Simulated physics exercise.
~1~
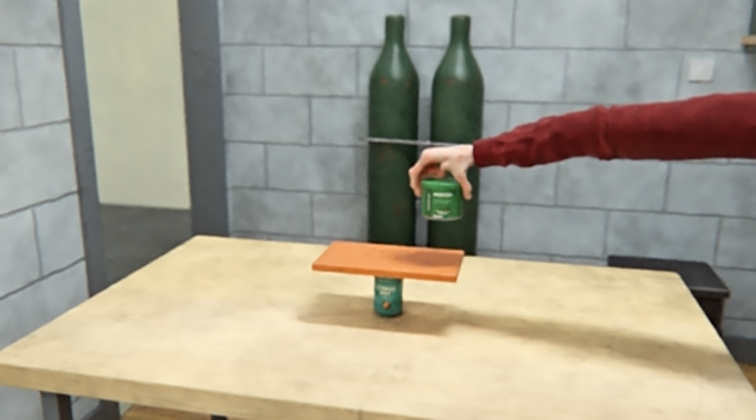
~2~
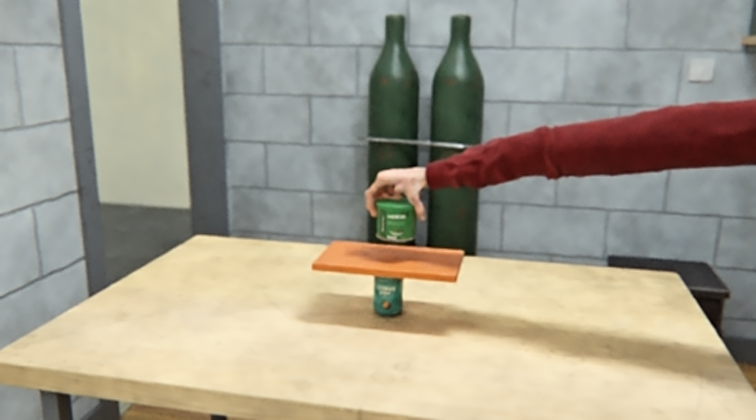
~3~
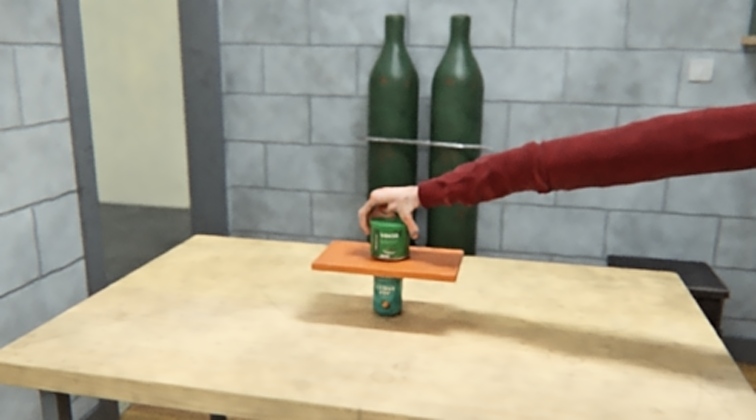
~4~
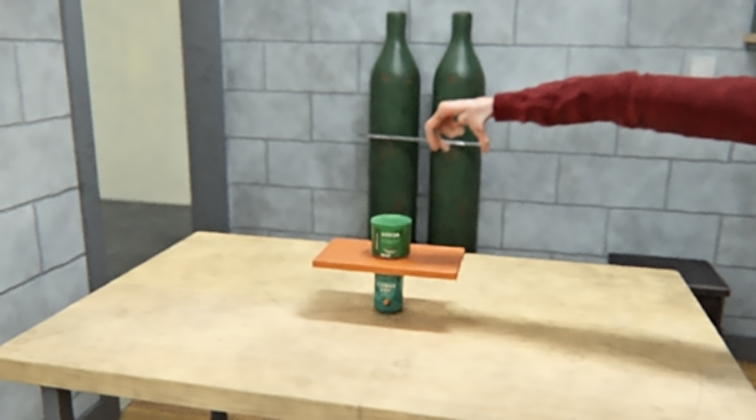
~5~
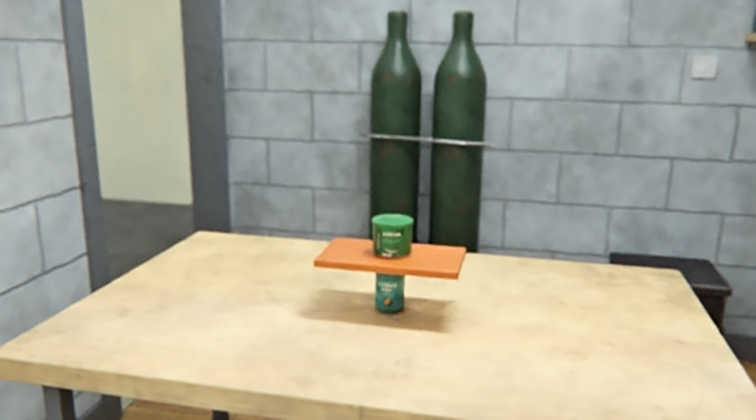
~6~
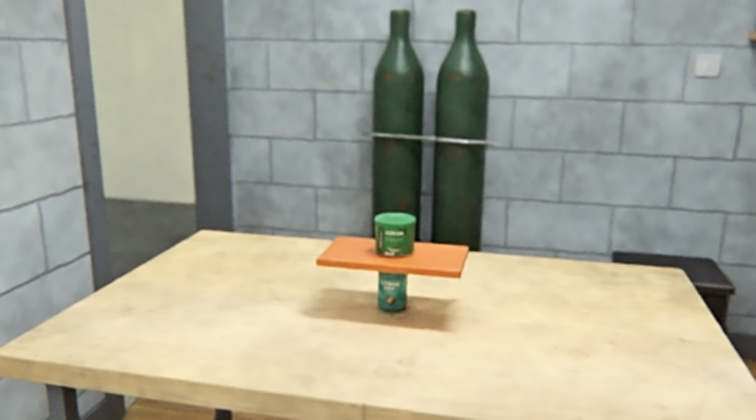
On a wooden table, a hand lowering a green tin onto an orange board atop a turquoise can, then withdrawing, the stack standing.
